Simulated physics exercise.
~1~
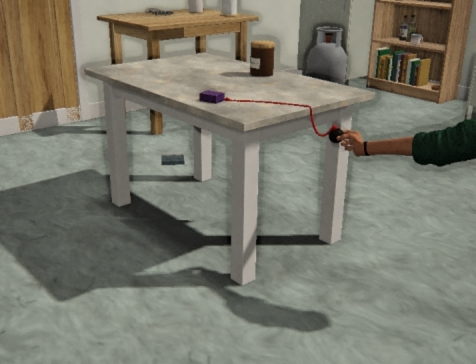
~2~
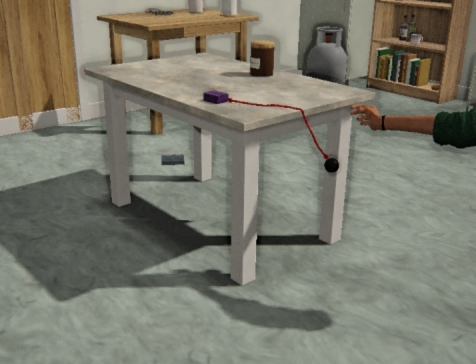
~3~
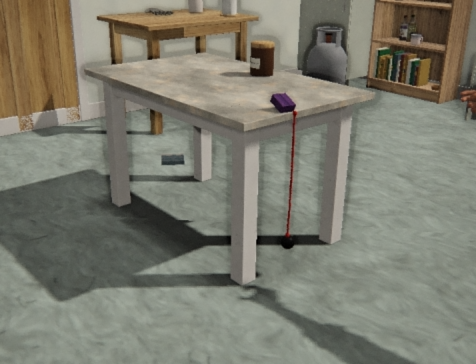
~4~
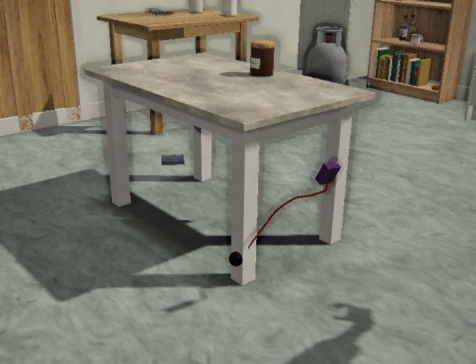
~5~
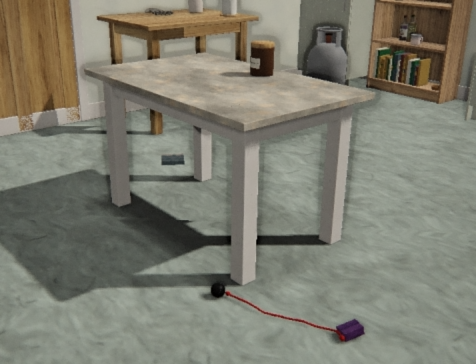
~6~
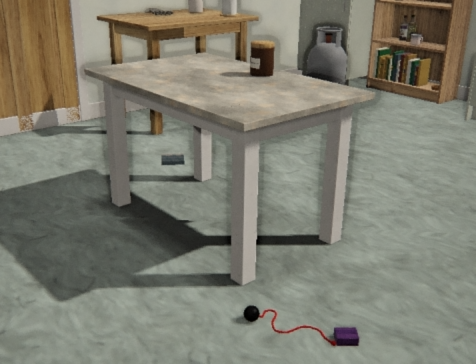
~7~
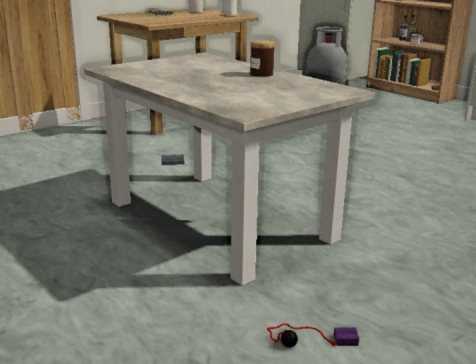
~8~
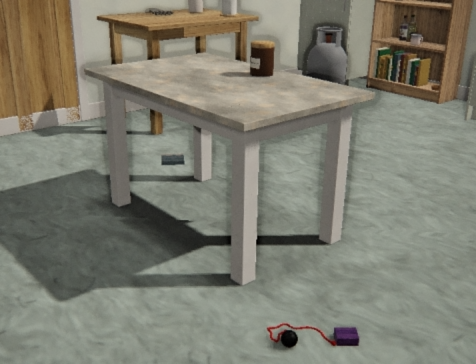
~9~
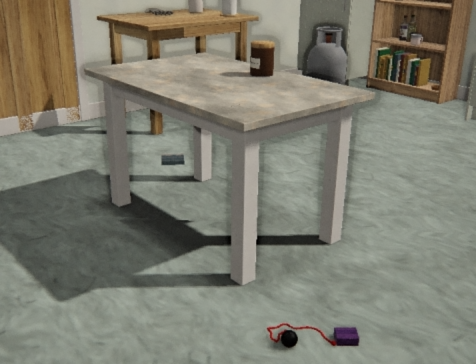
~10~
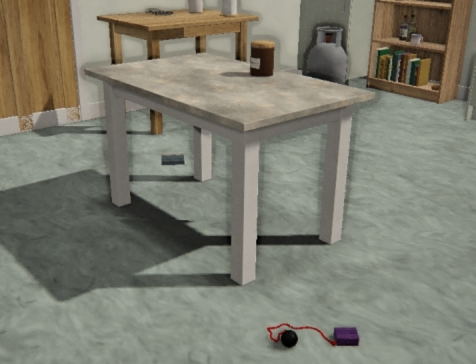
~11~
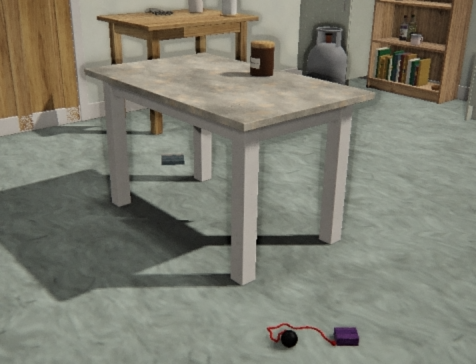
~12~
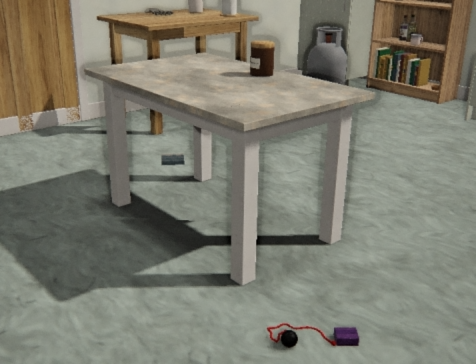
A pale-topped table with white legs stands on a grey-green floor, seen from slightly above by a still camera, with a wooden table and a bookshelf behind. On it sit a small purple box and a brown canister, while a hand at the right holds a black ball off the end on a red cord tied to the box. The hand lets go and draws back, and the ball drops, tugging the box to the edge. The box tumbles over and follows the ball to the floor. The ball rolls right towards the box, and both lie still, the canister unmoved.
